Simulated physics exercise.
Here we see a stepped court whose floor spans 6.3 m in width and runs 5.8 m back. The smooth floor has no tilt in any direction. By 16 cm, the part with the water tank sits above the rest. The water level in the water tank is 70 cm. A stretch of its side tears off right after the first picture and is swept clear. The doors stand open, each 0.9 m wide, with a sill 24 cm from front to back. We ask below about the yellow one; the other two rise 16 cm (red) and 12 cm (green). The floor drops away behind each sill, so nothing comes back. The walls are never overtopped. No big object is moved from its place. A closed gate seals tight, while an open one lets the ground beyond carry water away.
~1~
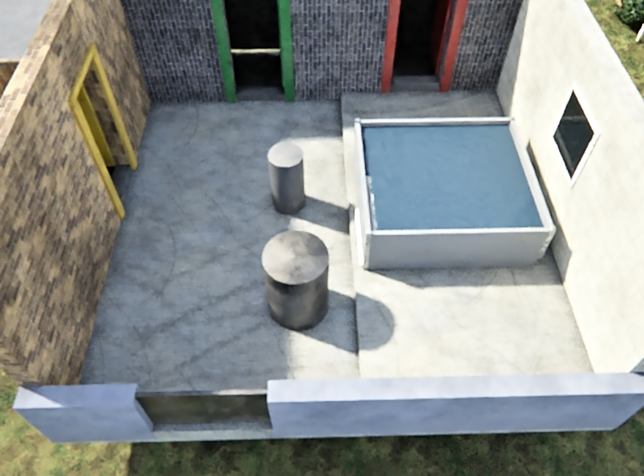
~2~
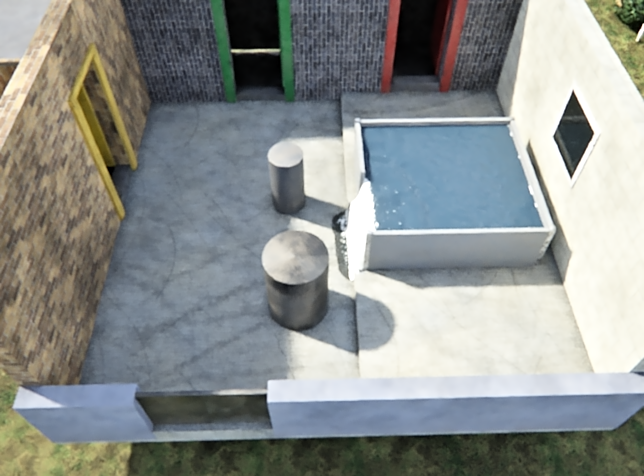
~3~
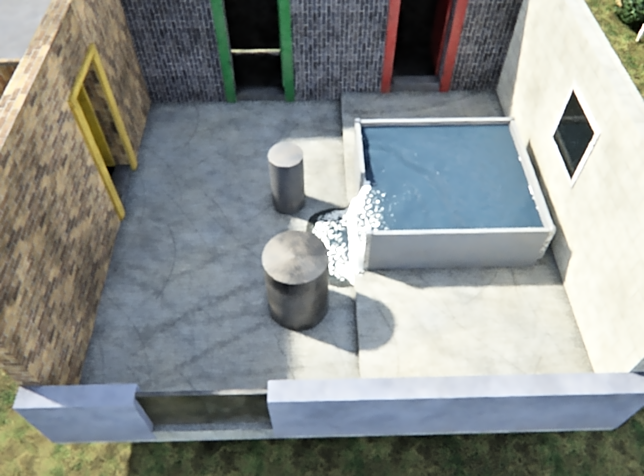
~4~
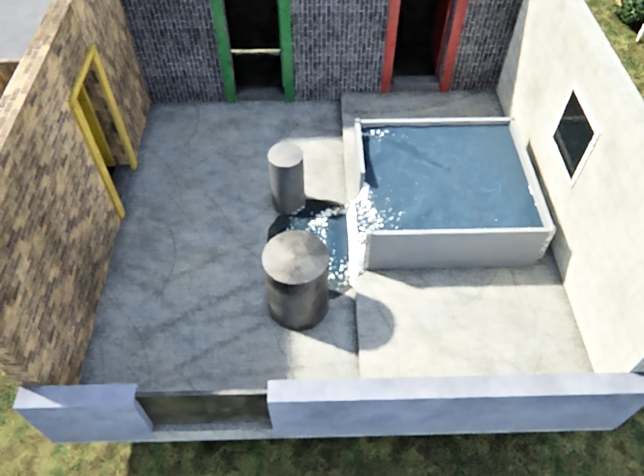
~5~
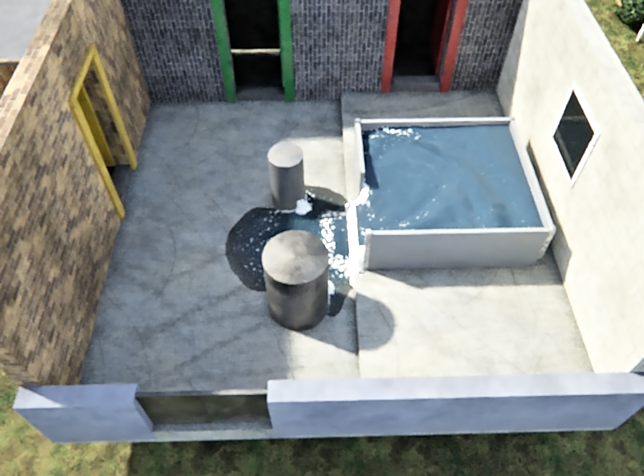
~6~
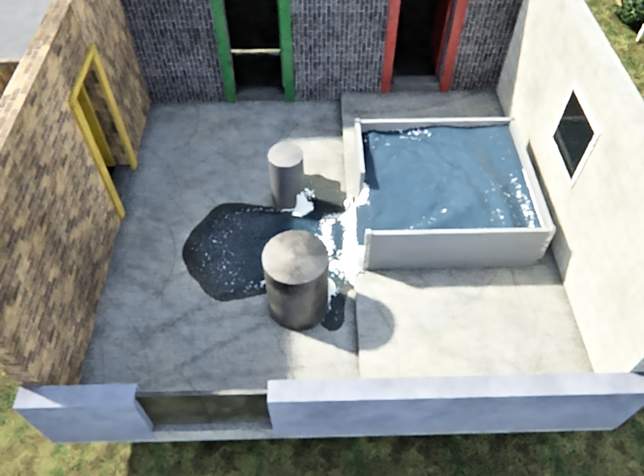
In a walled courtyard with green, red and yellow doorways, a raised tank of still water stands right of two metal cylinders. Water bursts from the tank's left side, foaming onto the lower floor, then flows around the cylinders and spreads leftward in a dark, widening pool while the tank's surface ripples.
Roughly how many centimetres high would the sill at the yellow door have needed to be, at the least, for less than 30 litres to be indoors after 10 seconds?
At least 22 cm or so.
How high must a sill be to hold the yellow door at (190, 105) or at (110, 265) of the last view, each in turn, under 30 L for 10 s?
About 20 cm for the first and 31 cm for the second.
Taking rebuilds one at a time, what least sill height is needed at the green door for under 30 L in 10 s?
I'd raise green to close to 6.5 cm.
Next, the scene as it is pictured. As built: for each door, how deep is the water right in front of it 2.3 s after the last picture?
Before yellow it's 27 cm, before red 0 cm, before green 2 cm.
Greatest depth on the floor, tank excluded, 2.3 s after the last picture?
It gets to close to 36 centimetres there.
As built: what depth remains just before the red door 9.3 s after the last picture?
Lab note: Depth approx. 0.5 cm.
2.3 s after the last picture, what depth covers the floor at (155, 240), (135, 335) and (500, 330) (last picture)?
In that order: 14, 13 and 0 cm.
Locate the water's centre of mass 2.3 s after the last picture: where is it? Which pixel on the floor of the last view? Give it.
It lies near (316, 234) in the last picture.
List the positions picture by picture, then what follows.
In the first frame, the water tank at (446, 175) is whole and still, 70 cm deep; the yellow door at (109, 144) is dry.
In the second frame, the front is at (341, 253), 0.3 m from the gap at (365, 224); 0.3 m2 of floor is wet, 70 cm left at the back.
In the third frame, the gap is at (365, 227), the front 0.8 m out at a hidden place; the back of the water tank holds 70 cm.
In the fourth frame, the gap is at (365, 228), the front 1.3 m out at a hidden place; the back of the water tank holds 70 cm.
In the fifth frame, the front is at (233, 256), 1.9 m from the gap at (365, 228); 2.6 m2 of floor is wet, 70 cm left at the back.
In the sixth frame, water pours out at (365, 228) and has run 2.5 m, to (191, 260); about 7 cm deep outside, 67 cm at the back; 1.5 m in a straight line remain to the yellow door at (109, 144).
Then, 0.7 s after the last picture water covers 30 % of the floor, deepest (42 cm) near (313, 282); 12 cm at the yellow door, 0 litres in over its 16 cm sill.
Then, 2.3 s after the last picture water covers 50 % of the floor, deepest (36 cm) near (76, 399); 27 cm at the yellow door, 49 litres in over its 16 cm sill.
Then, 9.3 s after the last picture water covers 75 % of the floor, deepest (20 cm) near (179, 234); 17 cm at the yellow door, 95 litres in over its 16 cm sill.
At the yellow door as built, the water peaked near 30 cm, 1.7 s after the last picture.
With a sill of 18 cm, 64 litres would have come in within the 10 s; with 24.5 cm, 17 litres. So under 30 litres takes about 22 cm.
